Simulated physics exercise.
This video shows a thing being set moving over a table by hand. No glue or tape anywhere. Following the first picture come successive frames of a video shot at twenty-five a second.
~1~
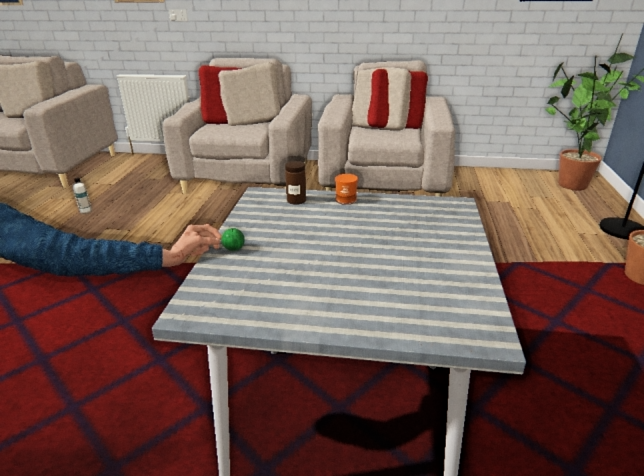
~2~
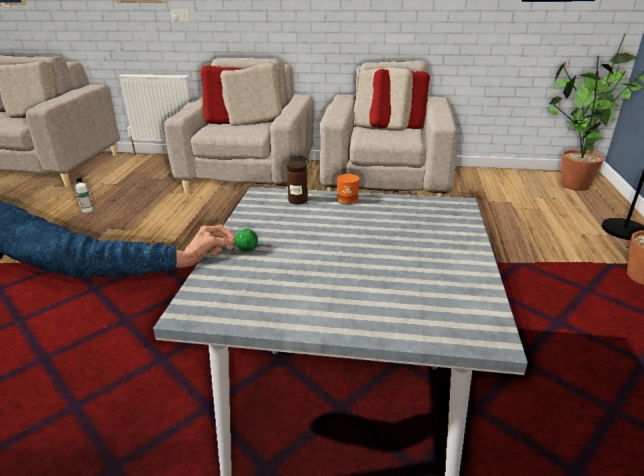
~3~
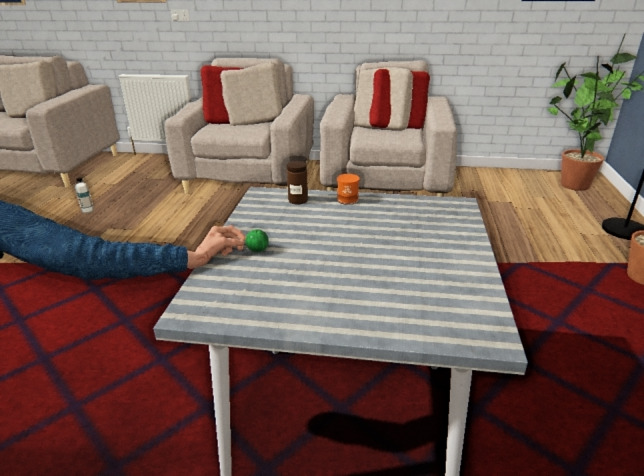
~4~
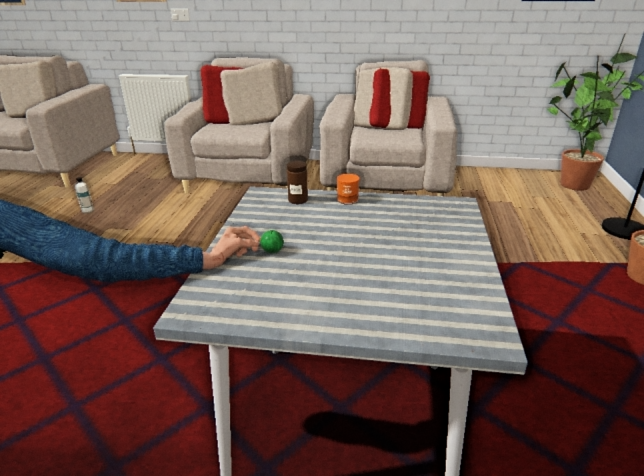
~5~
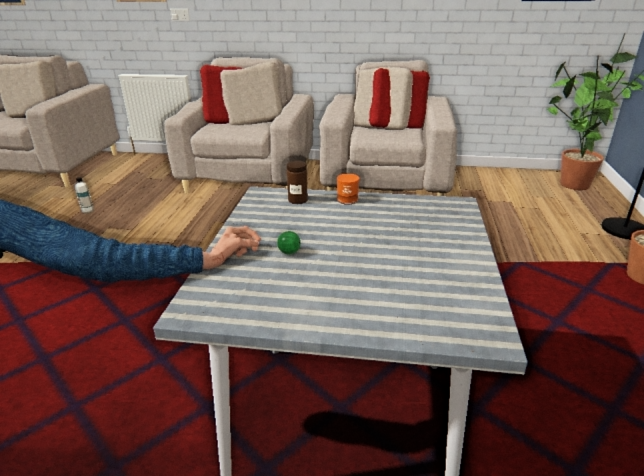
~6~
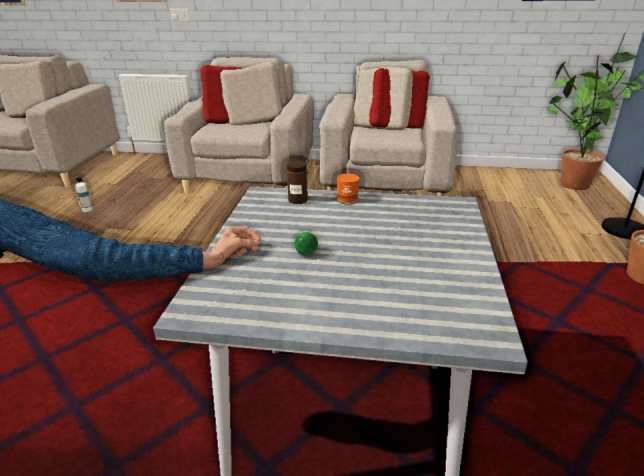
A green apple sits at the left side of a striped table, held by the fingertips of a hand reaching in from the left. The hand pushes it a short way to the right, then stays back as the apple rolls on by itself, opening a small gap between them.
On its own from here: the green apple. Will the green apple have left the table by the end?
Yes, it is off the table by then.
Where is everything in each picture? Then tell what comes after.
Under the hand; green apple (233, 240), in the first frame.
Under the hand; green apple (247, 240), in the second frame.
Under the hand; green apple (257, 241), in the third frame.
Green apple (272, 242), in the fourth frame.
Green apple (289, 243) rolled about its own width, in the fifth frame.
Green apple (306, 244) rolled about its own width, in the sixth frame.
Then, 0.30 s after the last picture, green apple rolled well along near (430, 252).
Then, 0.60 s after the last picture, green apple now off the table.
Then, 1.00 s after the last picture, things are still on the move.
By the end, off the table, green apple.
